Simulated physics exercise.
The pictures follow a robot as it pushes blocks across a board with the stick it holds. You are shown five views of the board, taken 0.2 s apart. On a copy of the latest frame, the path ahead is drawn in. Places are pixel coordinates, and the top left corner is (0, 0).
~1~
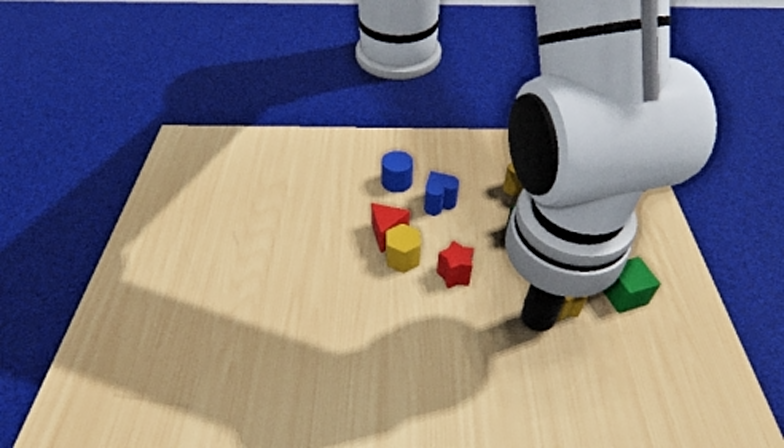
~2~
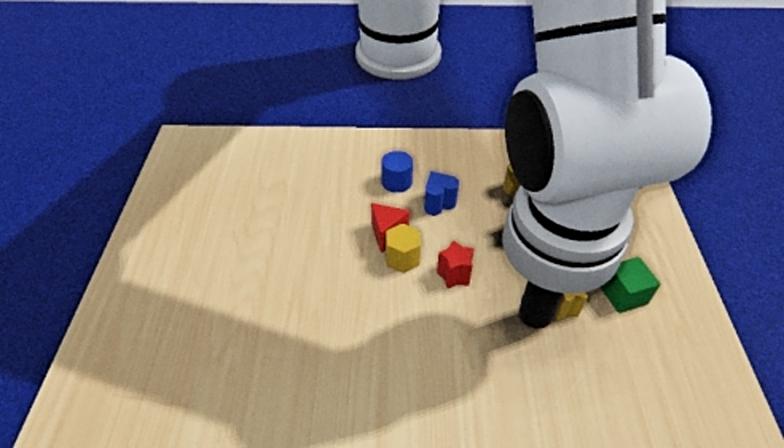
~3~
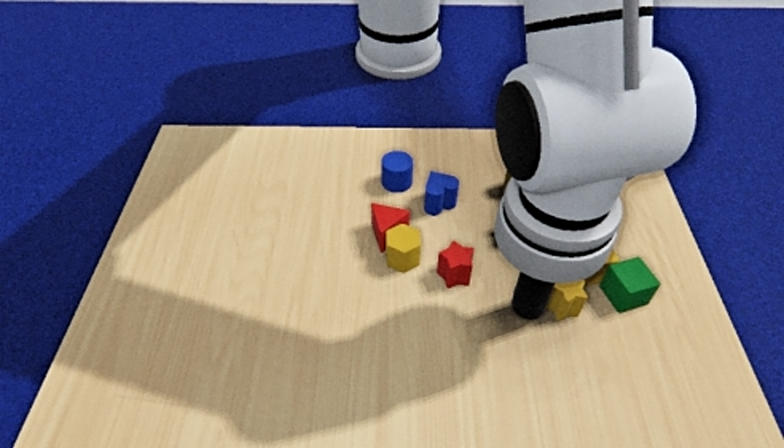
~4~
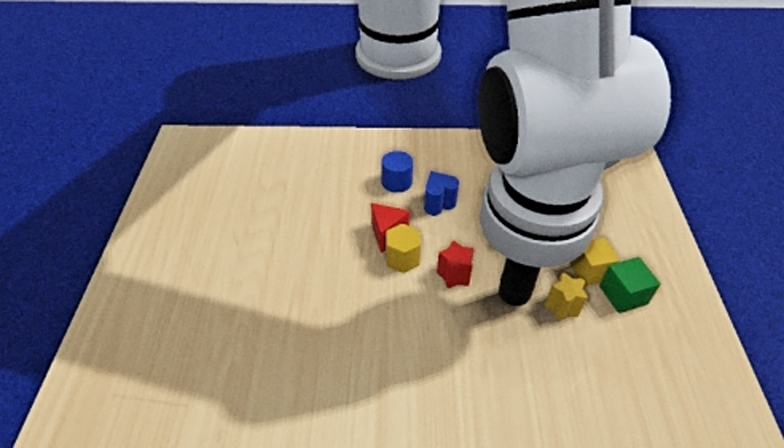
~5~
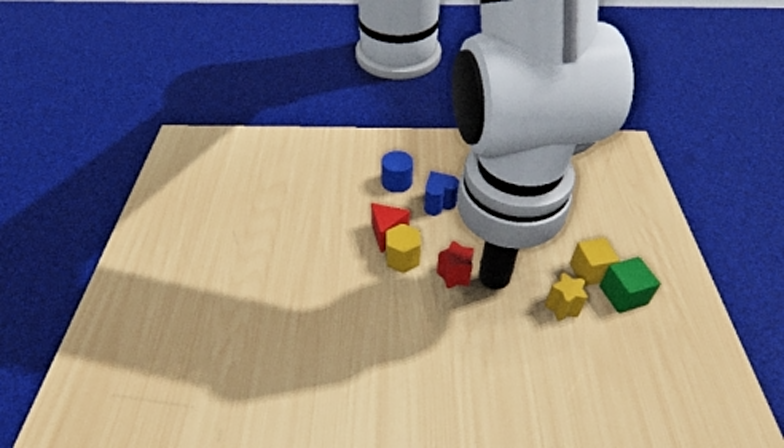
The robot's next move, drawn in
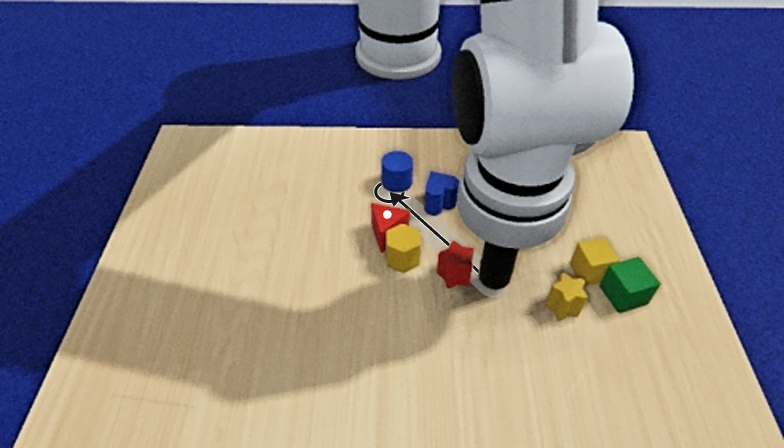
In this clip, a robot arm holding a black stick moves left and slightly away across a wooden board, from beside the yellow star block toward the red star block, uncovering yellow blocks near a green one while the blocks stay still.
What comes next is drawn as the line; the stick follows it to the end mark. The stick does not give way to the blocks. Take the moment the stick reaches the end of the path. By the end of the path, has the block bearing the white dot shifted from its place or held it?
The block bearing the white dot will stay where it stands.
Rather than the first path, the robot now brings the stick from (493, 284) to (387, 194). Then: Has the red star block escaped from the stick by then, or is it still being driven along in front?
At the end of the path, the stick has already lost the red star block, which lies beside or behind it.
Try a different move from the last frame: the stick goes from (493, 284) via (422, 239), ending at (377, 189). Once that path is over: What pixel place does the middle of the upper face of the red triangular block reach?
At pixel (369, 208).
The drawn path runs in a line from (493, 284) to (389, 192); the dot is on the red triangular block.
On the path given first. One third of the way, stick at (455, 242); red star block at (442, 249), turned 55° anticlockwise.
Two thirds of the way, stick at (420, 212); blue heart block at (440, 179), turned 20° clockwise; red star block at (442, 249), turned 55° anticlockwise.
At the end, stick at (389, 185); red triangular block not moved; blue circle at (392, 150); yellow hexagonal block not moved; blue heart block at (439, 177), turned 30° clockwise; red star block at (442, 249), turned 55° anticlockwise; yellow star block not moved.
